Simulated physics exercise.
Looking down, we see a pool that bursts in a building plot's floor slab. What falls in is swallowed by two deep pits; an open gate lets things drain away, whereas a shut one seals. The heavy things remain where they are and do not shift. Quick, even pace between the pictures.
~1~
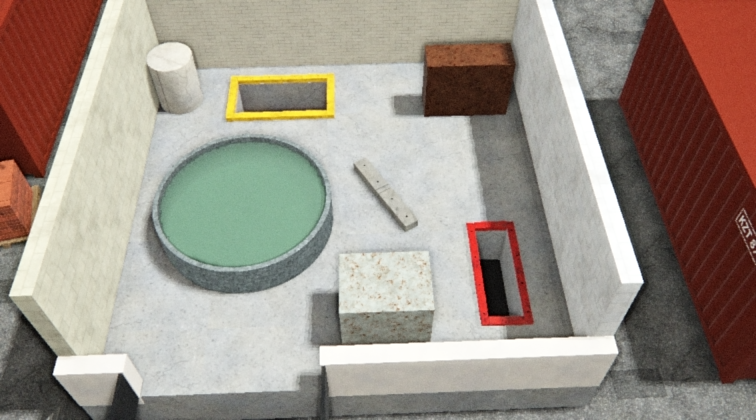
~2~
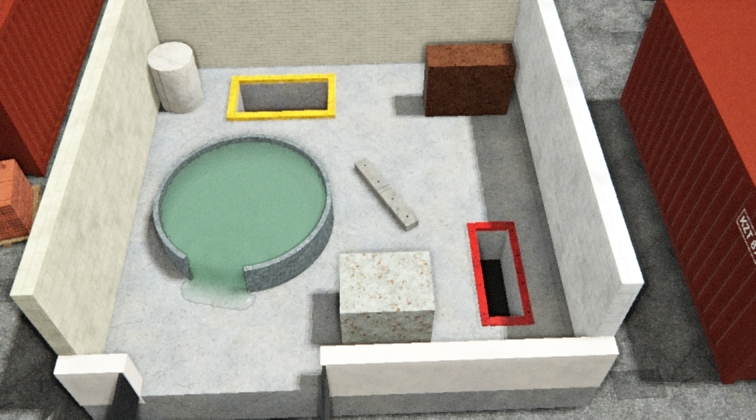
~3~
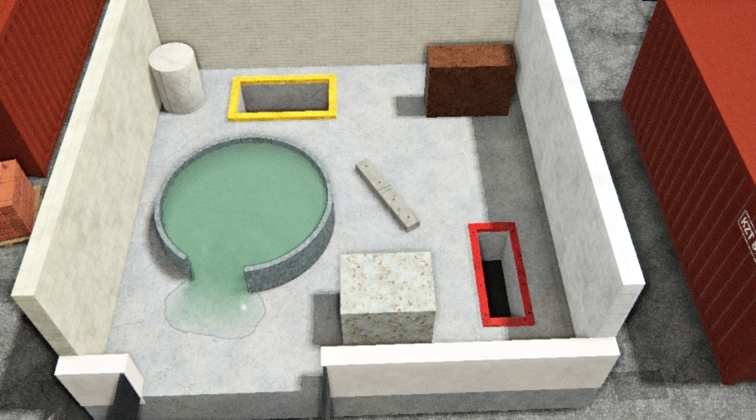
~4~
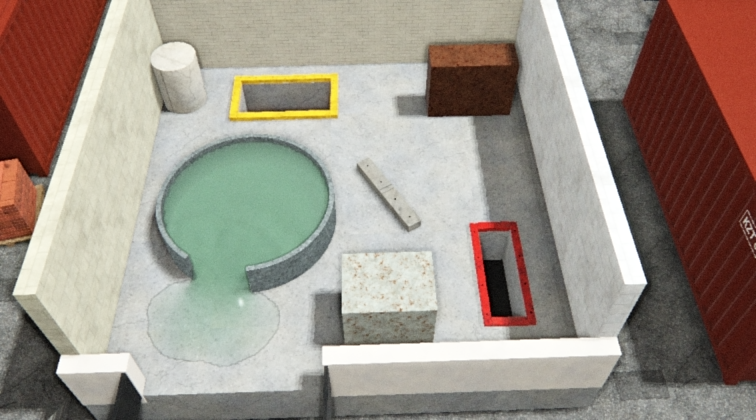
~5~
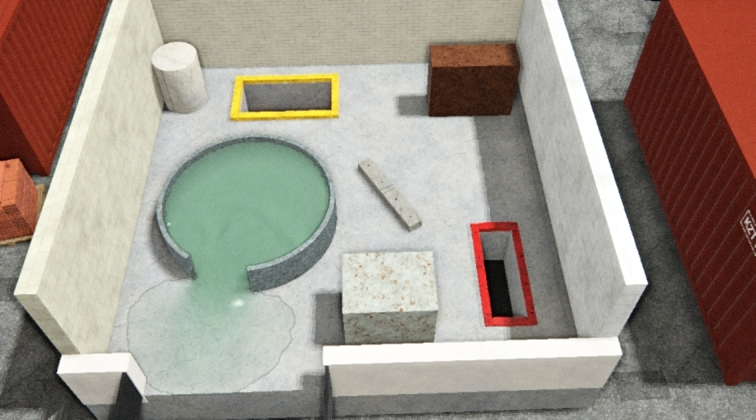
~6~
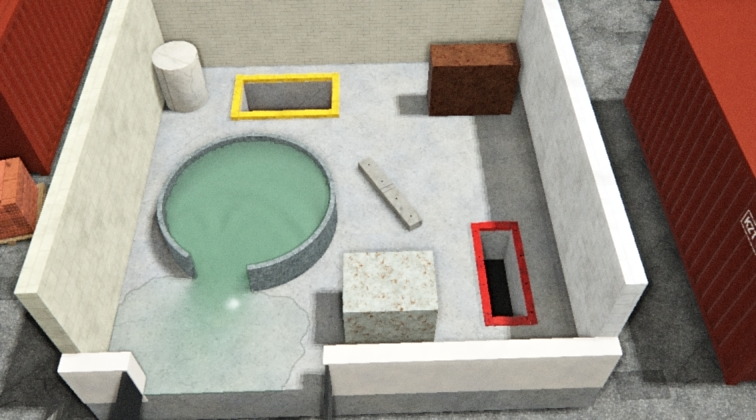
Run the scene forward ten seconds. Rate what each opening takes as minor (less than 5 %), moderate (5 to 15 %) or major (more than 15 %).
The gate - major, the red pit - minor, the yellow pit - minor.
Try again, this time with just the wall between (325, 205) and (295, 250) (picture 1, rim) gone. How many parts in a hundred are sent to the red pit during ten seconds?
Approximate share, red: 40 in a hundred.
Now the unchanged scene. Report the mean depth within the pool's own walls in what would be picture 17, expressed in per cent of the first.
I'd put it near 70 per cent.
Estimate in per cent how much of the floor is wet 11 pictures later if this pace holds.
Roughly 15 per cent.
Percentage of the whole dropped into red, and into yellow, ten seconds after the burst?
Around 0 and 0 per cent, in that order.
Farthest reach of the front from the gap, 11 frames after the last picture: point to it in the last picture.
Farthest reach: (360, 370).
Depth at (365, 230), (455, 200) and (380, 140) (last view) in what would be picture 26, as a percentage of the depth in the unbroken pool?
Depths of roughly 0, 0 and 0 per cent.
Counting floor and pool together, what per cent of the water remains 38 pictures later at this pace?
Roughly 56 per cent.
A moment on, water covers 15 % of the floor; the gate 6 %, the red pit 0 %, the yellow pit 0 %.
Next, water covers 15 % of the floor; the gate 15 %, the red pit 0 %, the yellow pit 0 %.
Then, water covers 20 % of the floor; the gate 27 %, the red pit 0 %, the yellow pit 0 %.
Later, water covers 25 % of the floor; the gate 43 %, the red pit 0 %, the yellow pit 0 %.
In the end, water covers 35 % of the floor; the gate 57 %, the red pit 0 %, the yellow pit 0 %.
